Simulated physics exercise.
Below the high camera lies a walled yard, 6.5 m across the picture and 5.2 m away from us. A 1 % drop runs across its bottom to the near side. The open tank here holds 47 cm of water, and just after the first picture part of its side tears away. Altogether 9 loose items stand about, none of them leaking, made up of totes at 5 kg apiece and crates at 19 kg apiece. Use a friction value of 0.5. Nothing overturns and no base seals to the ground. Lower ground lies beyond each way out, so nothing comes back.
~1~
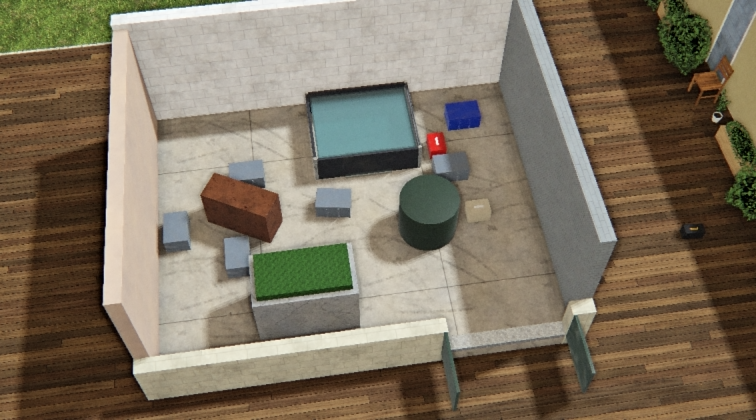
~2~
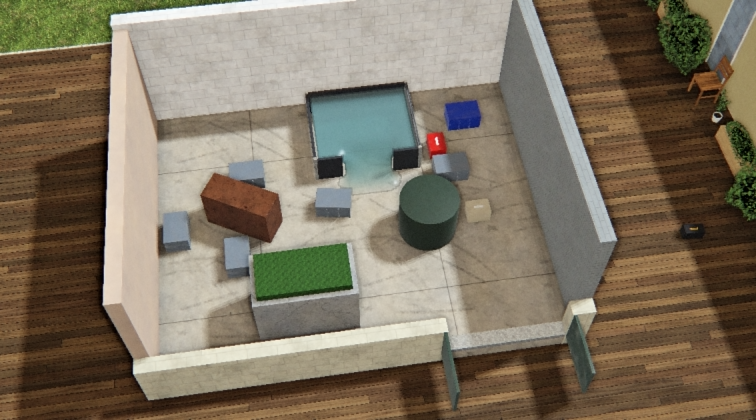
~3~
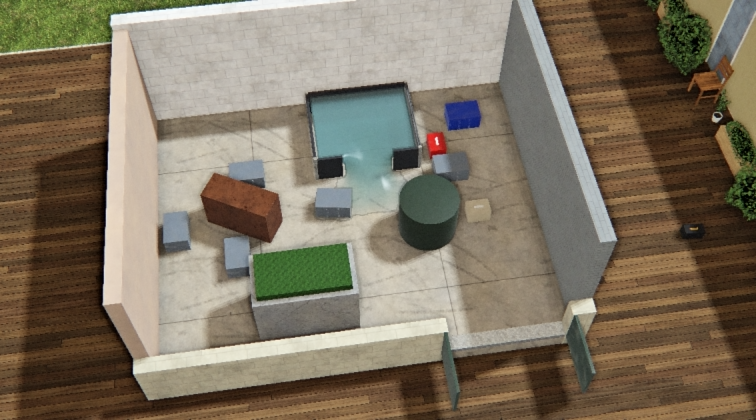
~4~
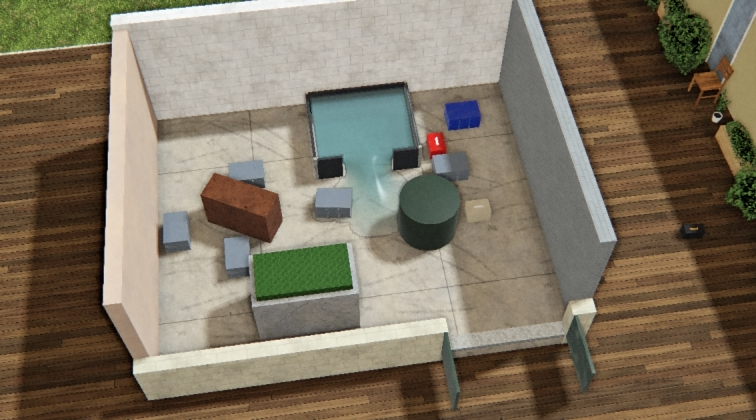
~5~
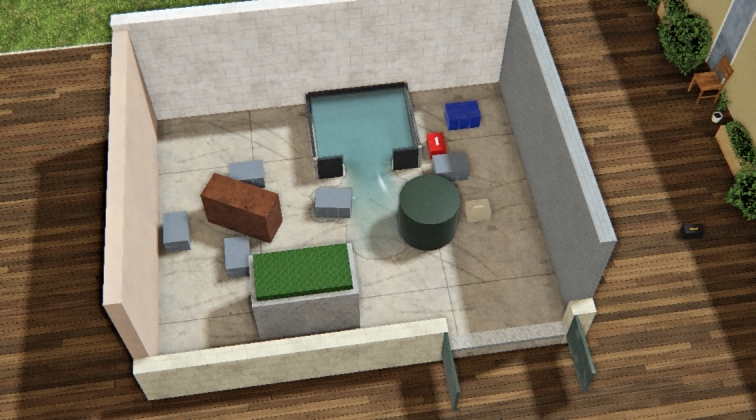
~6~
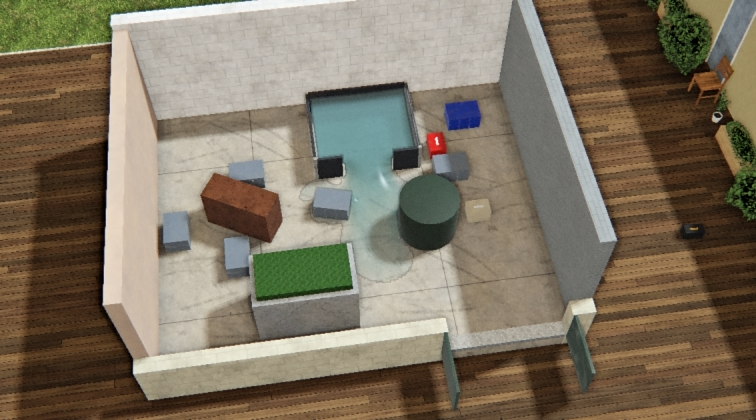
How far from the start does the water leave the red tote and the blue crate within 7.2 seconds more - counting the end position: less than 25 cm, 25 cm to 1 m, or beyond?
The red tote stays about where it was, the blue crate stays about where it was.
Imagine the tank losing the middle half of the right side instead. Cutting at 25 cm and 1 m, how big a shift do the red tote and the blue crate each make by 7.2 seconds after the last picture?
The red tote would be washed far off and the blue crate would be washed far off.
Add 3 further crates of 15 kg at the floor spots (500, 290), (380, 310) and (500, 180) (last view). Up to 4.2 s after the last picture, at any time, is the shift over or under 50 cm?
Taking them in order: Not far enough, far enough and not far enough.
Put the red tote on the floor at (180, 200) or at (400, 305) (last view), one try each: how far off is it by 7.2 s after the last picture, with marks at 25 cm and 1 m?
One after the other: It stays more or less still, and then it is taken far off.
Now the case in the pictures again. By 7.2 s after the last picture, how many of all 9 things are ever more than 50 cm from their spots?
The total is 1.
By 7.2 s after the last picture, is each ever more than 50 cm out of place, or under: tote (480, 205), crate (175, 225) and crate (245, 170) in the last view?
Taking them in order: Fell shy, fell shy and fell shy.
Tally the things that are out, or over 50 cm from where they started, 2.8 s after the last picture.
I make it 1 by then.
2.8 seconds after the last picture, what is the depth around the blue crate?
0 cm, roughly.
Then, 0.9 s after the last picture the red tote is near (437, 141), 0.0 m from its start, aground; the blue crate is near (463, 110), 0.0 m from its start, aground; 0 of 9 are out; 0 afloat.
Then, 2.8 s after the last picture the red tote is near (437, 141), 0.0 m from its start, aground; the blue crate is near (463, 110), 0.0 m from its start, aground; 0 of 9 are out; 1 afloat.
Then, 4.8 s after the last picture the red tote is near (437, 141), 0.0 m from its start, aground; the blue crate is near (463, 110), 0.0 m from its start, aground; 0 of 9 are out; 1 afloat.
Then, 7.2 s after the last picture the red tote is near (437, 141), 0.0 m from its start, aground; the blue crate is near (463, 110), 0.0 m from its start, aground; 0 of 9 are out; 1 afloat.
